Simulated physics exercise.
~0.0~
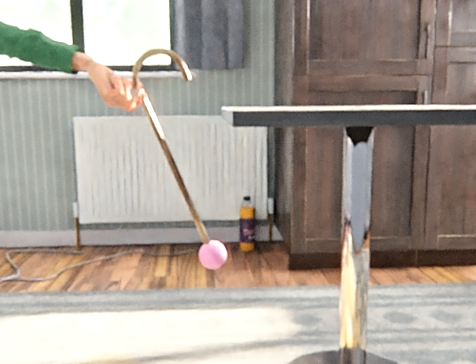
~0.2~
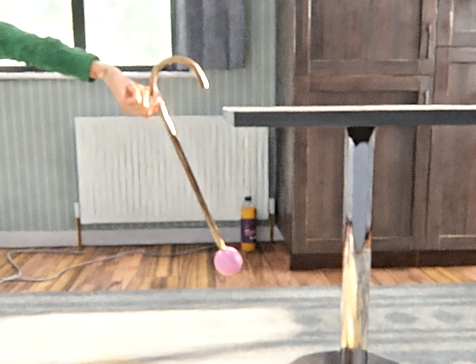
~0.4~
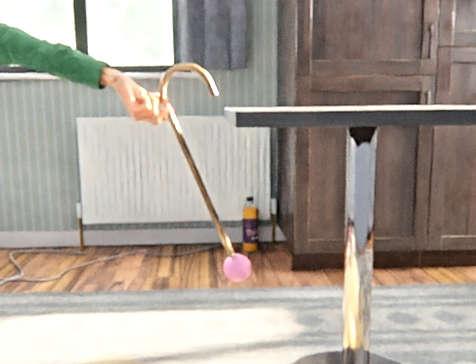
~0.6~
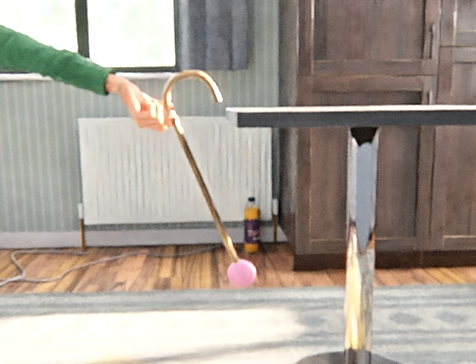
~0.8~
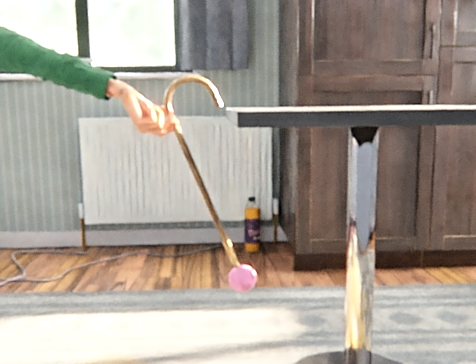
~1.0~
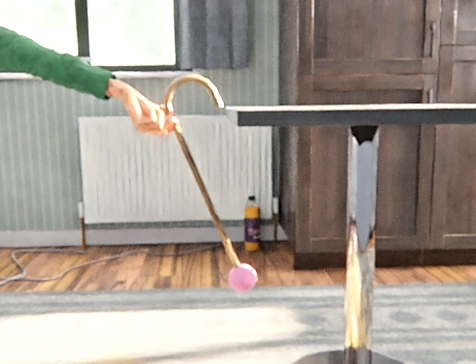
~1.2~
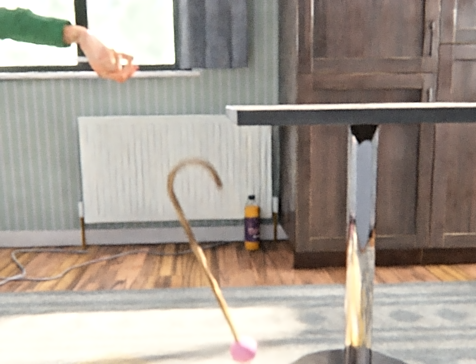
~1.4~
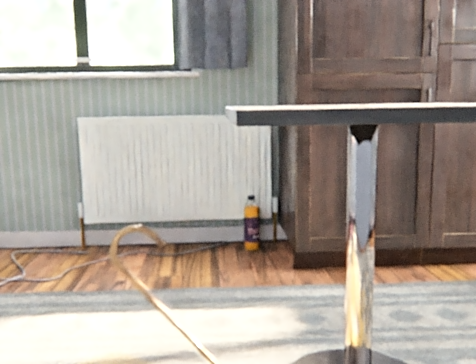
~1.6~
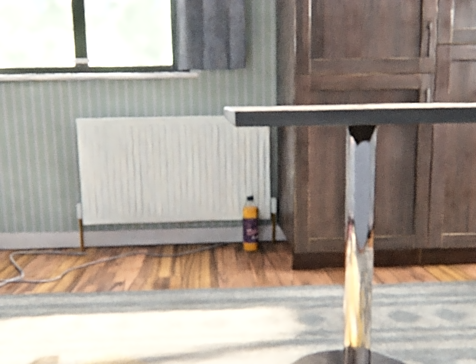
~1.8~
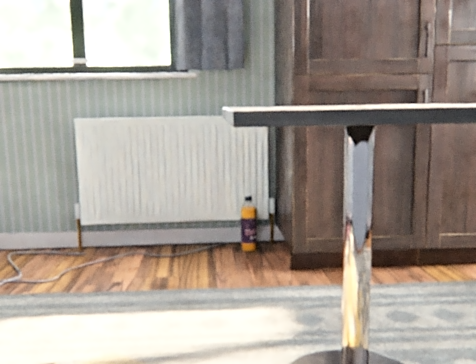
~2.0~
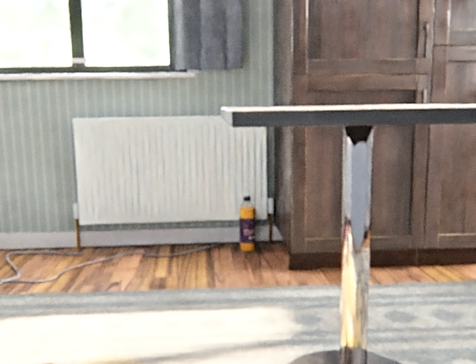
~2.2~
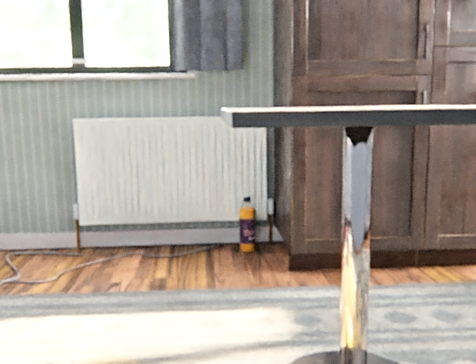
Curved-handled stick with a pink end being moved right to a table edge by a hand, released, and falling from view.
